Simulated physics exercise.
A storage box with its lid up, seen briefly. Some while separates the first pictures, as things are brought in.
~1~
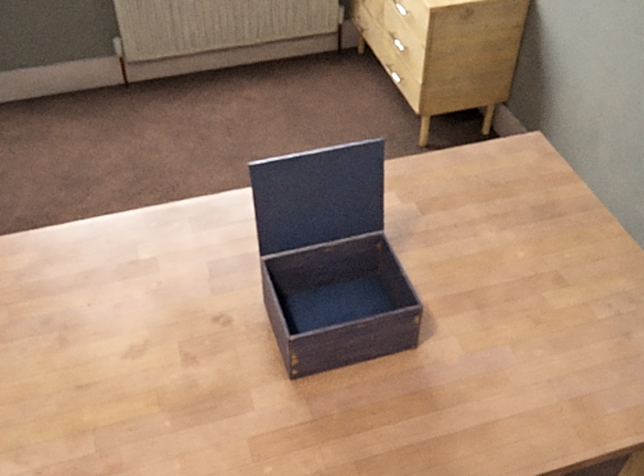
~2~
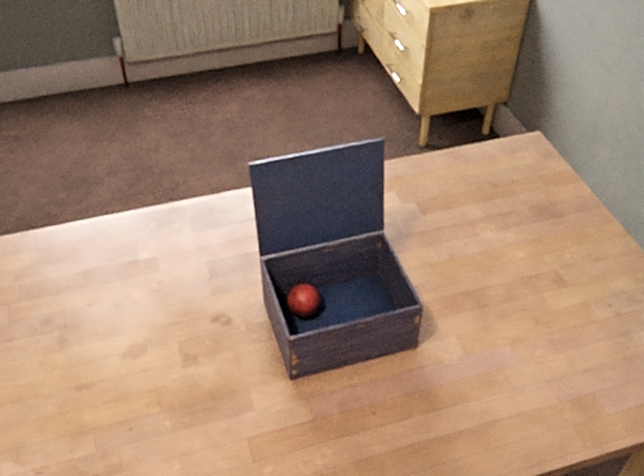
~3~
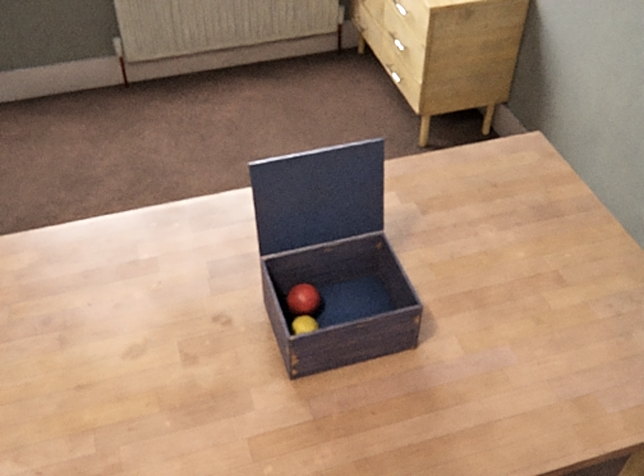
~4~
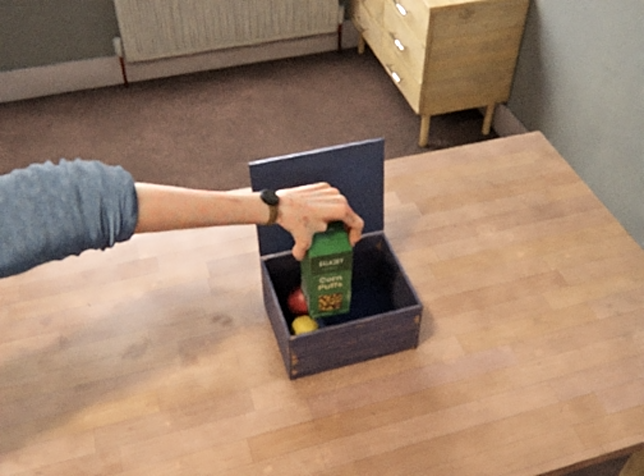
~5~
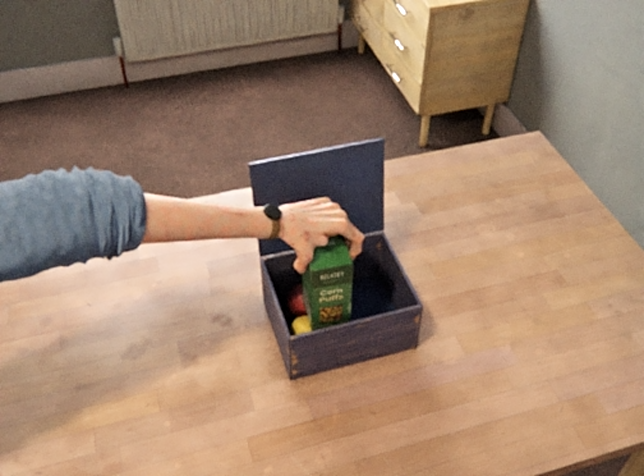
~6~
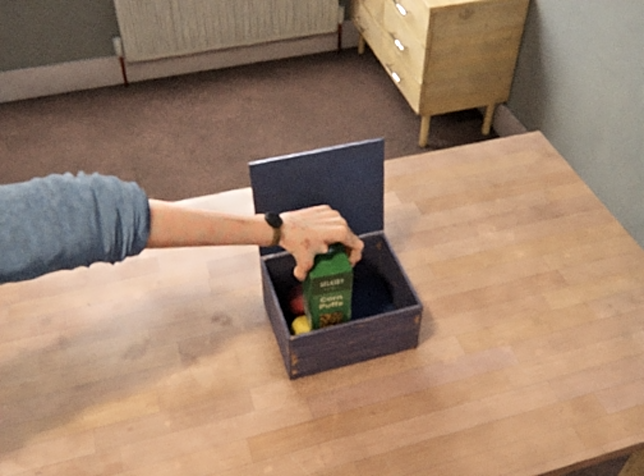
An arm in a blue-grey sleeve with a dark wristband reaches in from the left over an open dark blue box on a wooden table, viewed from above by a still camera, with drawers and a radiator behind. Before it appears, the box is empty, then holds a red ball, then a smaller yellow one in front. The hand lowers a green carton slightly beside them inside the box, still gripping its top.
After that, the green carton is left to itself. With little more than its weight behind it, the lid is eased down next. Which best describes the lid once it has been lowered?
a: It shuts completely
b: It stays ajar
It shuts completely.
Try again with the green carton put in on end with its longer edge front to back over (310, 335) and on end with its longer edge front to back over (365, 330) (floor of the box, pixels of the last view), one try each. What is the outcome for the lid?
The lid goes all the way down the first time and stays partly open the second time.
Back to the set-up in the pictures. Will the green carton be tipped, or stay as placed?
In the end, it winds up askew.
Then, 0.40 s after the last picture, green carton on its side near (362, 314); red ball rolled a little; yellow lemon rolled a little.
Then, 1.50 s after the last picture, lid 69° above the rim; green carton on its side near (360, 312); yellow lemon rolled a little; red ball rolled a little.
Then, 1.90 s after the last picture, lid 15° above the rim; green carton on its side near (360, 312); yellow lemon rolled a little; red ball rolled a little.
At rest, lid shut; tipped over in the box, green carton; the other 2 in place. Seen from the same camera at the end, green carton near (360, 312).
